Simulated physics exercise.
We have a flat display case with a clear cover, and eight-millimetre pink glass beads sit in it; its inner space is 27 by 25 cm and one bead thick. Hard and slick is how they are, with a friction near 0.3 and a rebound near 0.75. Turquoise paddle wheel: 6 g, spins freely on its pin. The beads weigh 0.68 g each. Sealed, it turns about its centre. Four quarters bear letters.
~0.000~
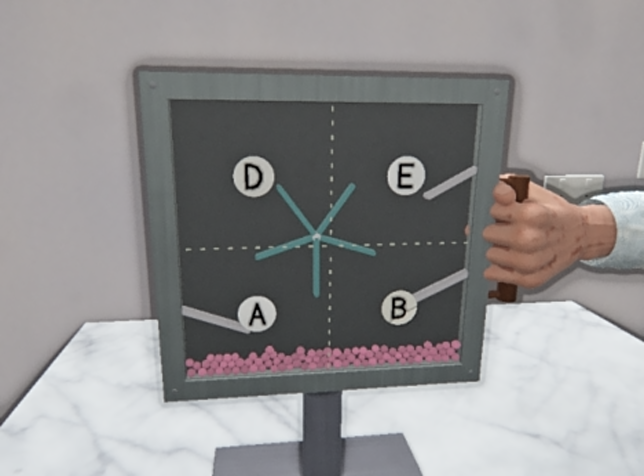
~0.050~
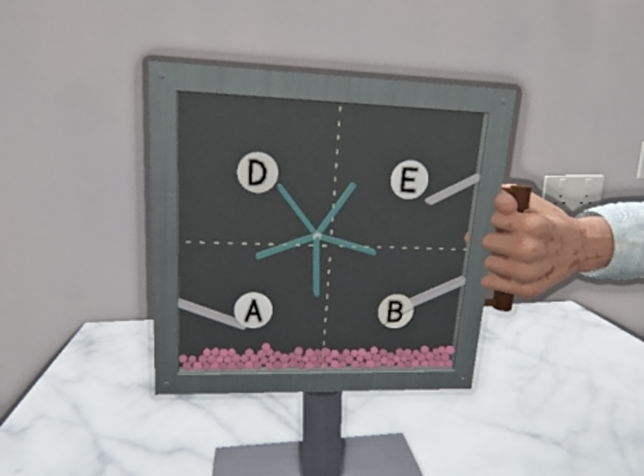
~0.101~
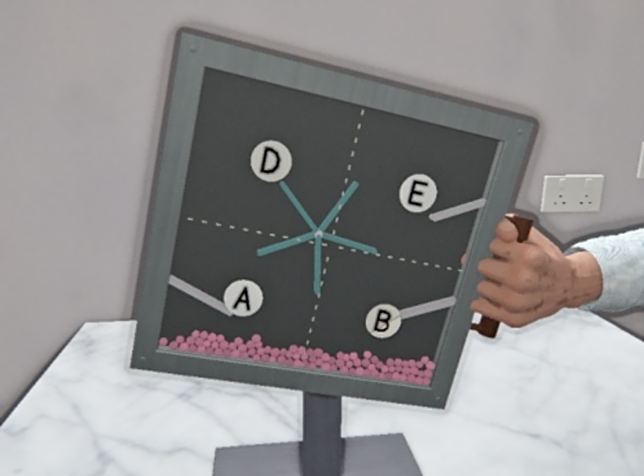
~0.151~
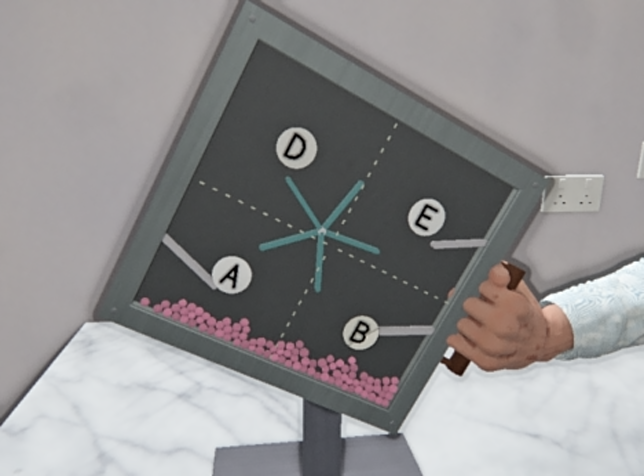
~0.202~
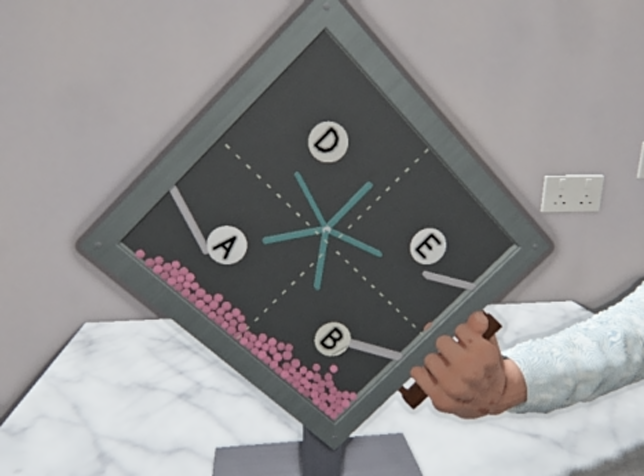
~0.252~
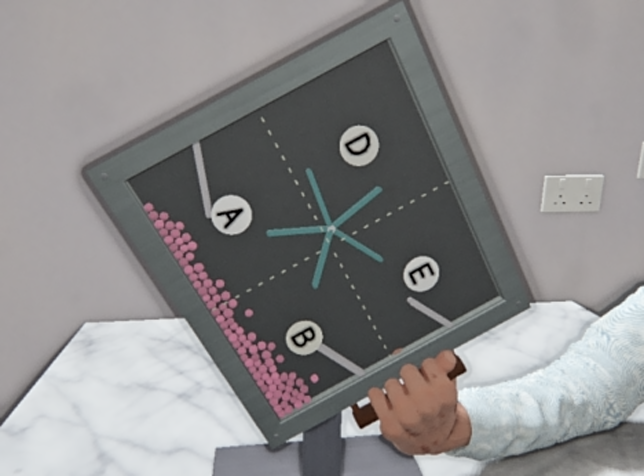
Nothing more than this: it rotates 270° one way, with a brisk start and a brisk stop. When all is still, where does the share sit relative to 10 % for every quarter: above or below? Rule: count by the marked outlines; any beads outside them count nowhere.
Quarter A: Above it. Quarter B: Below it. Quarter D: Above it. Quarter E: Below it.
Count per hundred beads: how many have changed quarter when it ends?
About 70 per cent.
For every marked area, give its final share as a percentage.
Quarter A: 80; quarter B: 0; quarter D: 20; quarter E: 0.
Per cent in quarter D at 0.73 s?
Around 10 percent.
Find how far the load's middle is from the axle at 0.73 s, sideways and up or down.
Offset: Approx. 3 cm left, 9 cm above.
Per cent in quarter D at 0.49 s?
Roughly 0 %.
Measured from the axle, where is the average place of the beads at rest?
Offset approx. 6 cm right, 11 cm below.
After 0.49 s, it stands 143° clockwise; the beads' middle is 12 cm left of and level with the centre; B 90 %, E 10 %.
After 0.73 s, it has come round 224° clockwise; the beads' middle is 3 cm left of and 9 cm above the centre; B 75 %, D 10 %, E 10 %.
After 0.94 s, it has come round 270° clockwise; the beads' middle is 7 cm right of and 4 cm below the centre; A 55 %, B 25 %, D 20 %, E 5 %.
All still by 3.1 s, it has come round 270° clockwise; A 80 %, B 0 %, D 20 %, E 0 %.
